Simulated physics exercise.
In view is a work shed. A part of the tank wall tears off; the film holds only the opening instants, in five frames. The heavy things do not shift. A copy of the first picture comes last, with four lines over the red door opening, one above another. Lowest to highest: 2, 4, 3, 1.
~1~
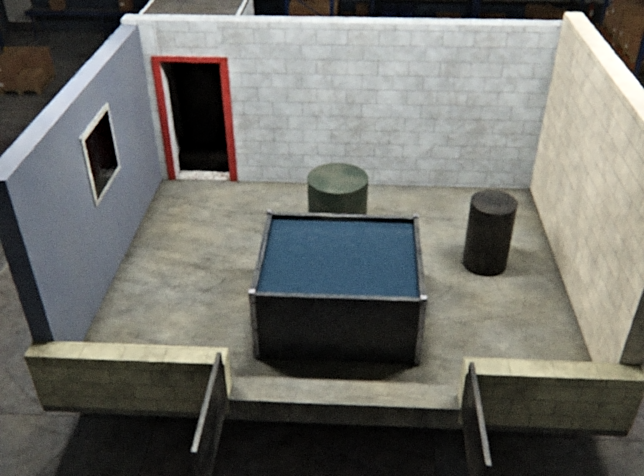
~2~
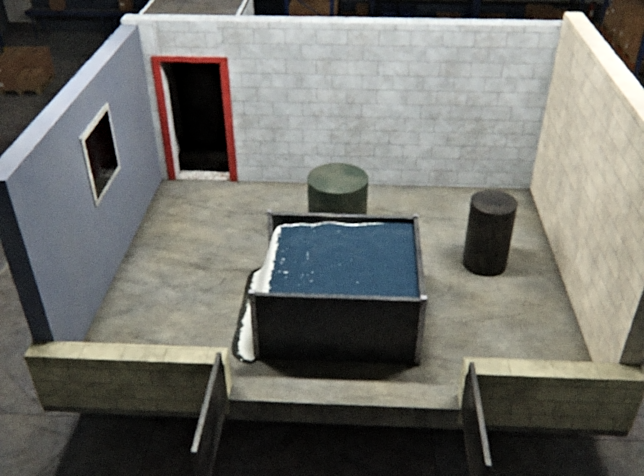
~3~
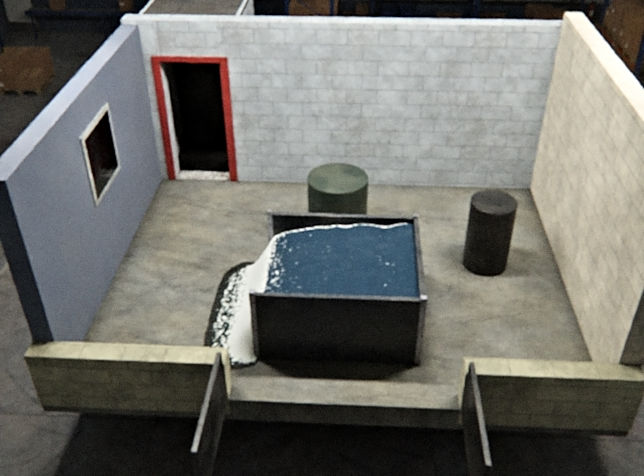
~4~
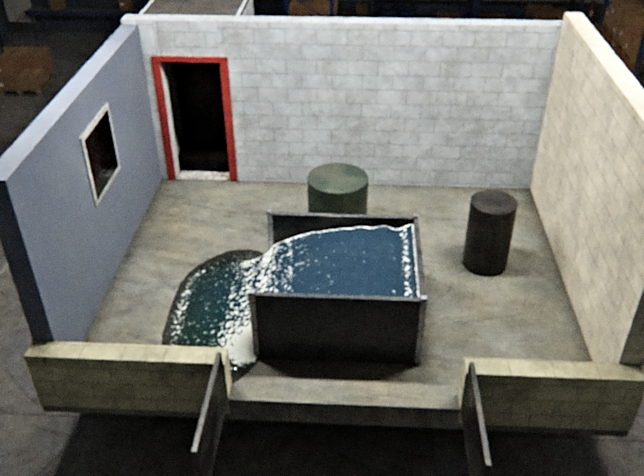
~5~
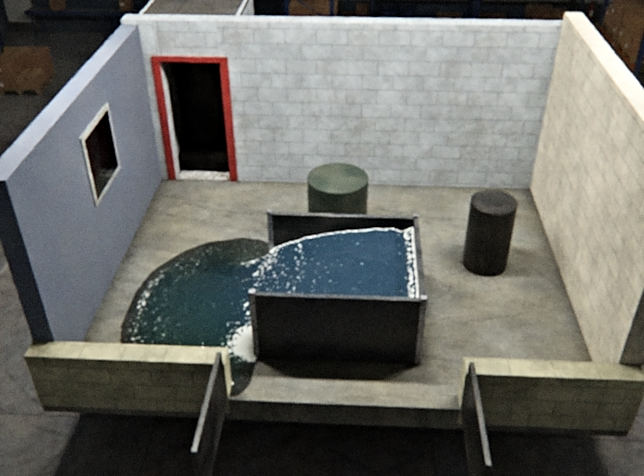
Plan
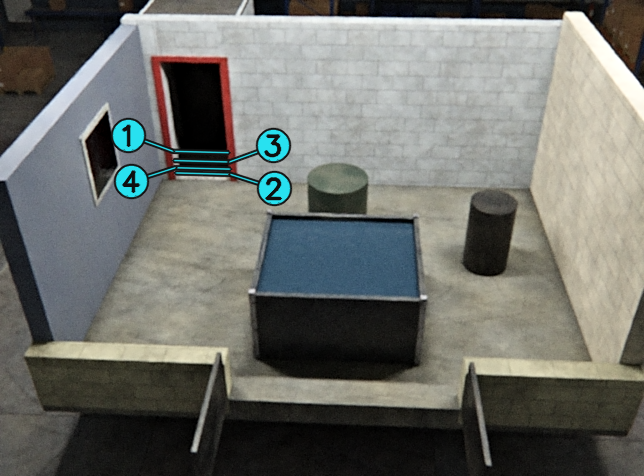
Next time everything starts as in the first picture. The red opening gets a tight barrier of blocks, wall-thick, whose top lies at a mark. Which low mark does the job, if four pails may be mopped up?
Height 3.
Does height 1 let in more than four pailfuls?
No, not at all.
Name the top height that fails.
The answer is 4.
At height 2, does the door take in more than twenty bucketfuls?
Yes, clearly.
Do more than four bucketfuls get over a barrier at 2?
Yes.
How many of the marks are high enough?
Two of the four.
On the marked copy, 1 at (200, 151); 2 at (203, 173); 3 at (201, 161); 4 at (202, 168); from the bottom up 2, 4, 3, 1.
Choosing 1, nothing gets over.
Choosing 2, dozens of bucketfuls pour in.
Choosing 3, a bucket or two gets in.
Choosing 4, about 12 bucketfuls get in.
